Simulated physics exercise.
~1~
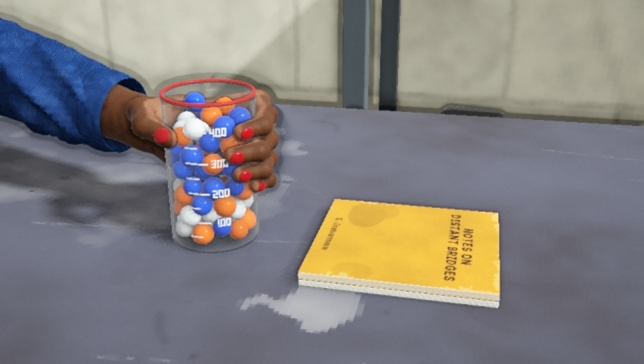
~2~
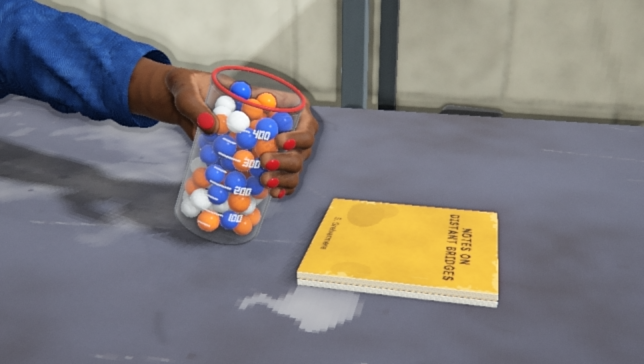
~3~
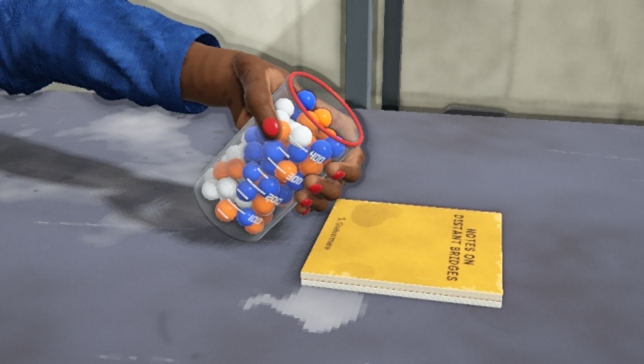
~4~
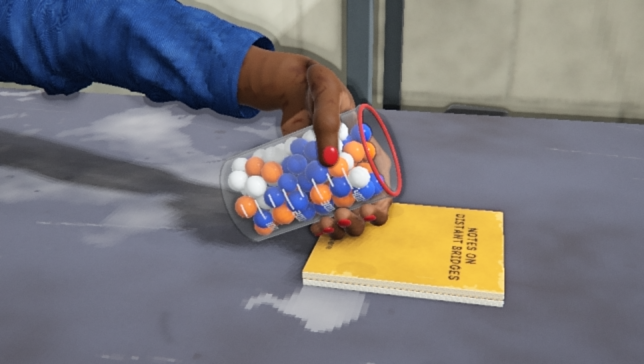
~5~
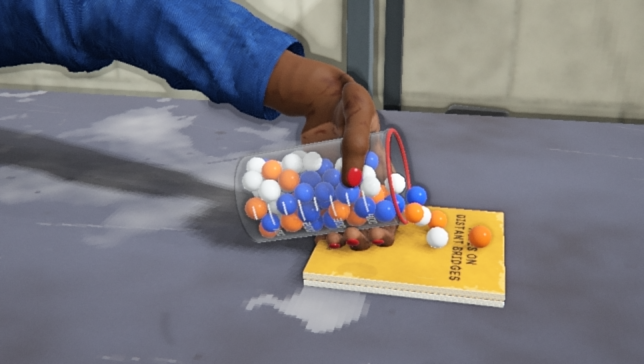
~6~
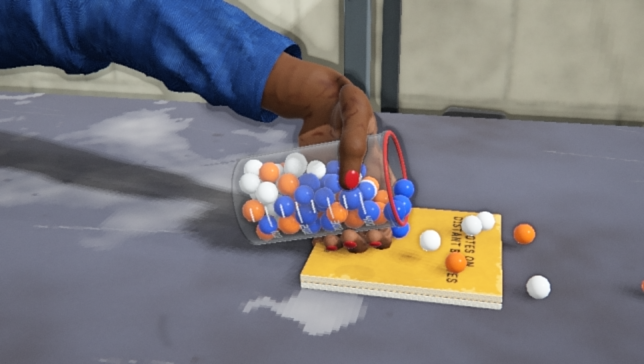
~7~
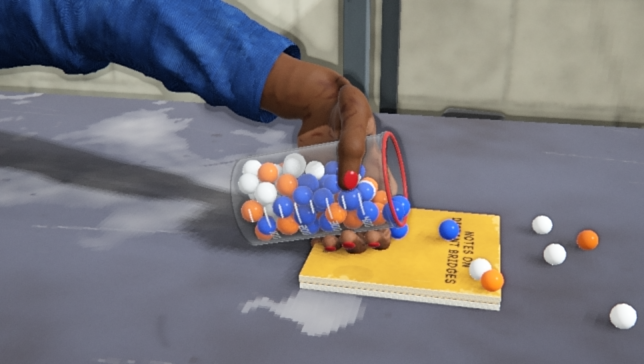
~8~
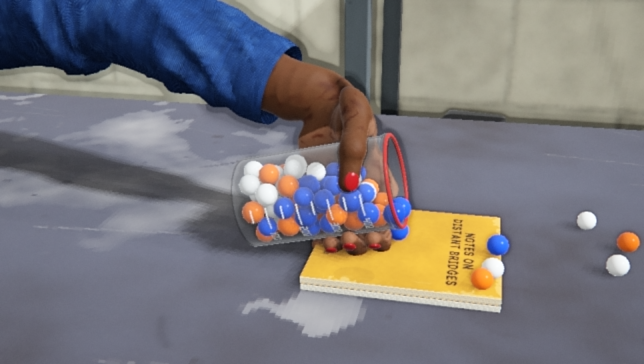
A clear beaker with a red rim, packed with blue, orange and white marbles, stands on a worn grey table, held by a hand with red nails and a blue sleeve. A slightly swaying camera looks down at it, with a yellow book lying to the right. The hand tips the beaker rightward, further and further, while the marbles stay inside. It comes to rest nearly flat against the book, and a few marbles spill over the cover. Some roll off across the table to the right, while most remain in the beaker, still held there.
